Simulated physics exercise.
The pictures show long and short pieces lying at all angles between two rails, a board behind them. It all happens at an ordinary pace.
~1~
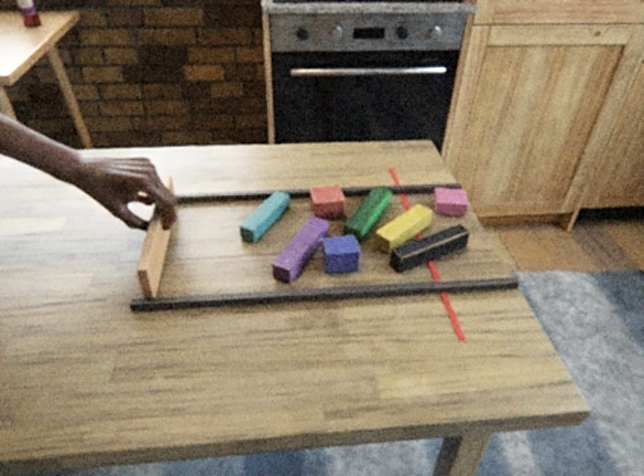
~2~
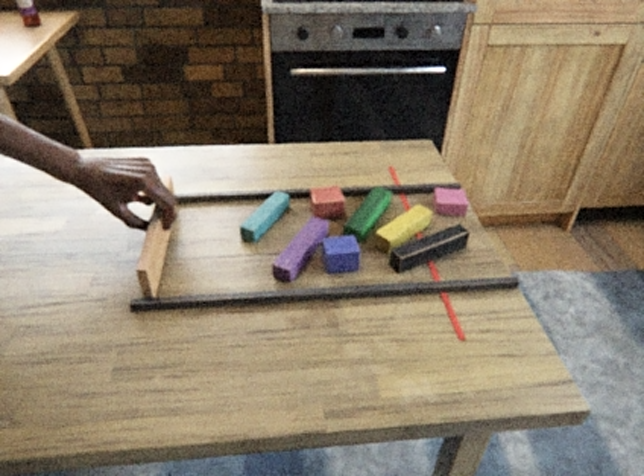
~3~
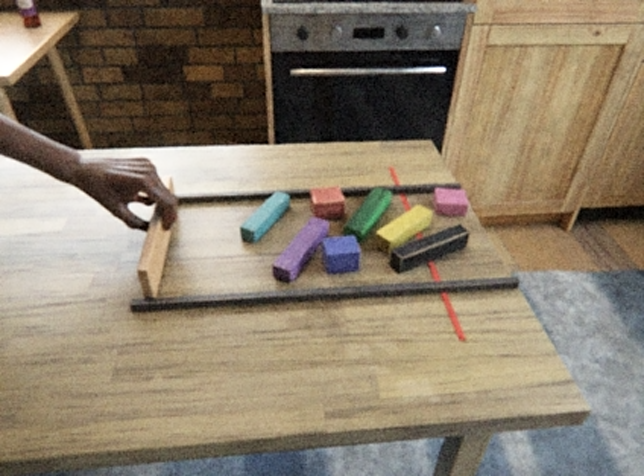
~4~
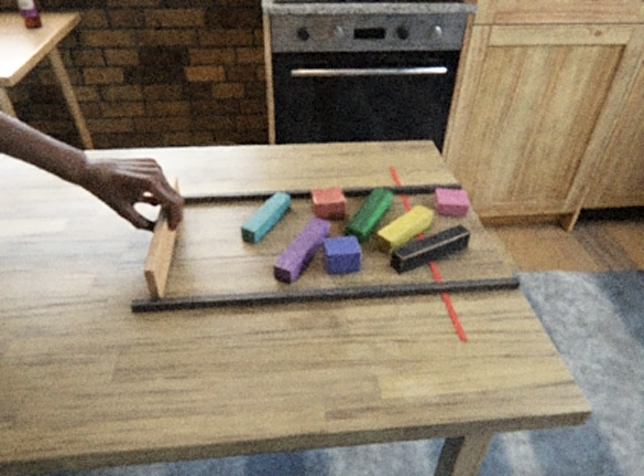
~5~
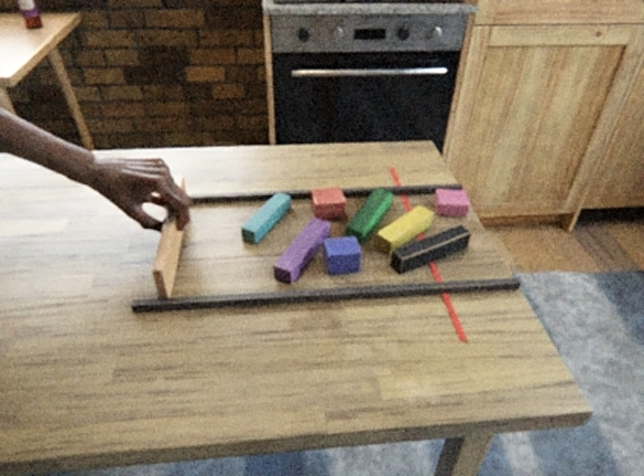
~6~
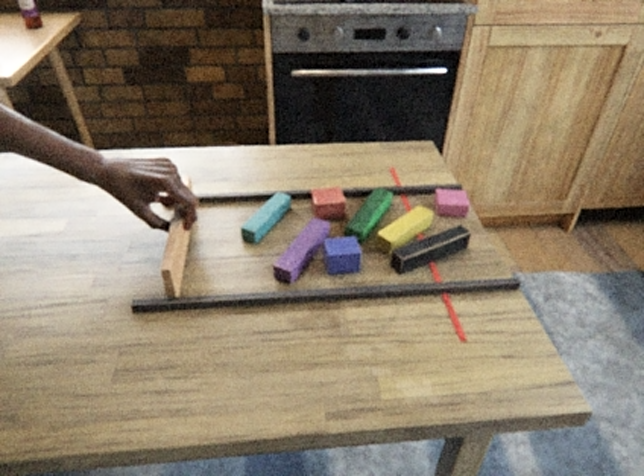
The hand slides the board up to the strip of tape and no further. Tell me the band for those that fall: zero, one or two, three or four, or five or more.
Here the number that fall off is one or two.
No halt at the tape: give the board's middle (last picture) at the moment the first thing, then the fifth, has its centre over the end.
Its middle is around (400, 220) and later (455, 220).
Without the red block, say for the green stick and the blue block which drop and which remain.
The green stick survives, the blue block survives.
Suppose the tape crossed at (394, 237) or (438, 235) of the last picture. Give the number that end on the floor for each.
It would be 0 and 4.
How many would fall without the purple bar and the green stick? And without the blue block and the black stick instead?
The counts: 0 and 1.
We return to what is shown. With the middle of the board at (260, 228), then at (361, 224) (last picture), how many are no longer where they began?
At the one place 1, at the other 7.
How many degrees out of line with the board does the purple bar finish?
Some 15 degrees.
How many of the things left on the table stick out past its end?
That would be 2.
A little later, none off yet; pink block at rest near (451, 203); black stick at rest near (431, 249); yellow bar at rest near (405, 229).
Next, none off yet; pink block at rest near (451, 203); black stick shifted a little near (453, 248); yellow bar shifted a little near (420, 233).
When it is over, the number that fall off is one or two; down, black stick and pink block.
